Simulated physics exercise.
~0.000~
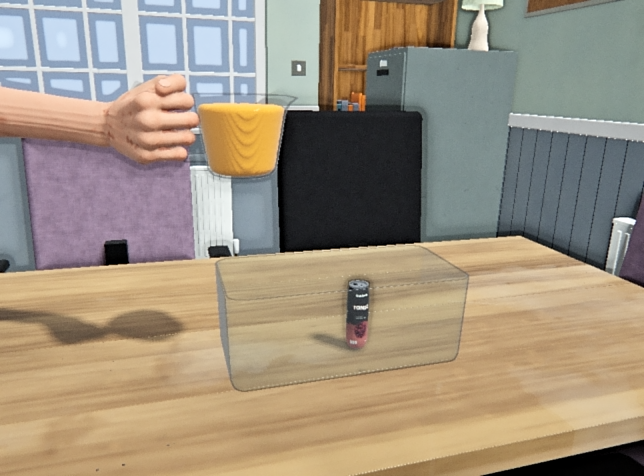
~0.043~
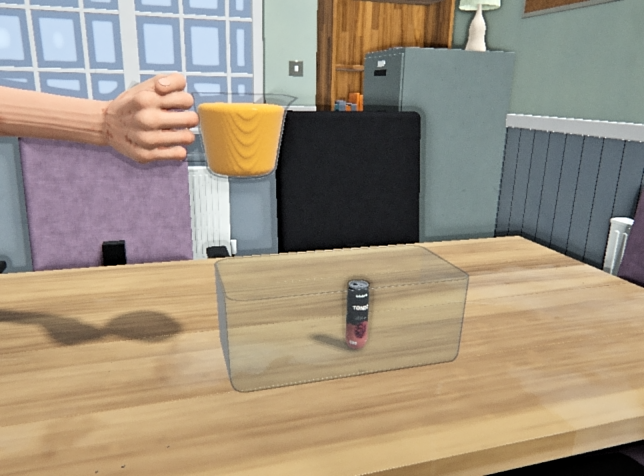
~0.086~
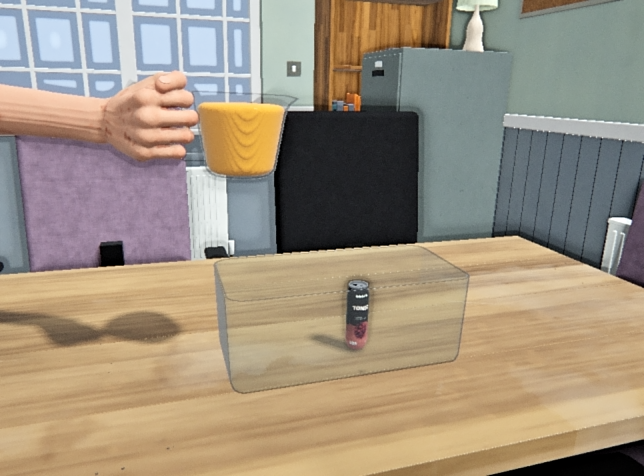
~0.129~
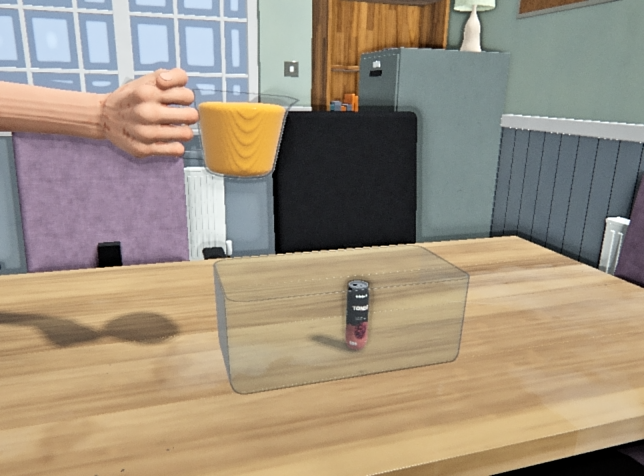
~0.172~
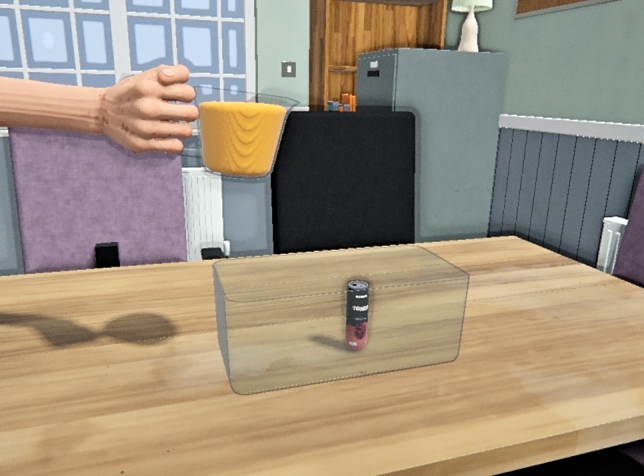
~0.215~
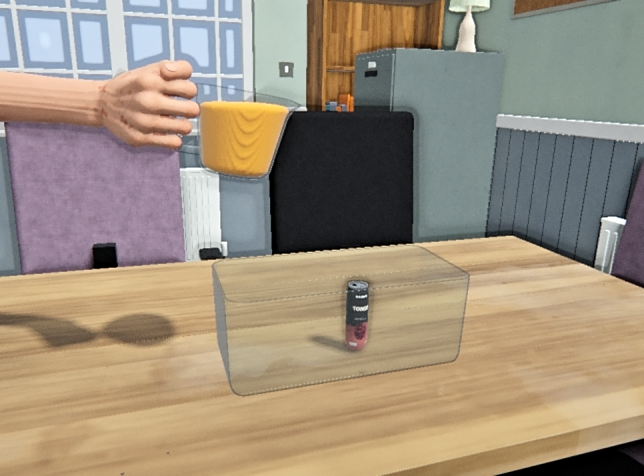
To begin with, a hand at the left holds a flared jug of orange juice upright above a wooden table, where a small dark-and-pink tin stands inside a clear oblong basin. The jug then tilts slightly, its right side dipping a little, while the basin and tin stay still.
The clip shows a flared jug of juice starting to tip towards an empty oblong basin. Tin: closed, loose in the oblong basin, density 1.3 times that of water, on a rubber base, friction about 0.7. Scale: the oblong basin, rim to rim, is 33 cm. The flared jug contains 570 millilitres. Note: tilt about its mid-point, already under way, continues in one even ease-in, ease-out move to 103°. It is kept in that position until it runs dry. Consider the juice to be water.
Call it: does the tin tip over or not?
It tips over.
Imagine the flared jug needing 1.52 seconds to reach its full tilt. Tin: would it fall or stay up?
In that case the tin stays vertical.
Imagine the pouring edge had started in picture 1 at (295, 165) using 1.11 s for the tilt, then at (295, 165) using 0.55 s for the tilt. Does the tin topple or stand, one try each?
In the first try it remains standing; in the second it remains standing.
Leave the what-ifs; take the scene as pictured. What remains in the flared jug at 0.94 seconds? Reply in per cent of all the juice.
14 in a hundred, give or take.
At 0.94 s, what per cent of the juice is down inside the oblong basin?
Value: Approx. 62 %.
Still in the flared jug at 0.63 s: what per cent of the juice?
Roughly 70 per cent.
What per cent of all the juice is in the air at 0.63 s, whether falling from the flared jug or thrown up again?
About 24 per cent.
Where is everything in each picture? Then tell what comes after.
It leans 0°; its right rim is at (298, 97); the juice meets the walls at (197, 106) and (283, 107); the oblong basin's rim runs from (221, 280) to (444, 261); the tin's top is at (359, 287), in the first frame.
It leans 0°; its right rim is at (298, 97); the juice meets the walls at (196, 106) and (283, 107), in the second frame.
It leans 2°; its right rim is at (298, 98); the juice meets the walls at (196, 105) and (283, 107), in the third frame.
It leans 3°; its right rim is at (299, 99); the juice meets the walls at (197, 105) and (283, 107), in the fourth frame.
It leans 6°; its right rim is at (300, 102); the juice meets the walls at (197, 104) and (285, 108), in the fifth frame.
It leans 9°; its right rim is at (302, 105); the juice meets the walls at (199, 104) and (288, 108), in the sixth frame.
Then, 0.63 s in, the tilt is 63° and 70 per cent is still to pour; the tin stands where it began.
Then, 0.94 s in, the tilt is 97° and 14 per cent is still to pour; the tin leans 4°.
Then, 1.26 s in, the tilt is 103° and 0 per cent is still to pour; the tin lies on its side.
Then, 1.61 s in, the tilt is 103° and 0 per cent is still to pour; the tin lies on its side.
Finally, the tin lies on its side.
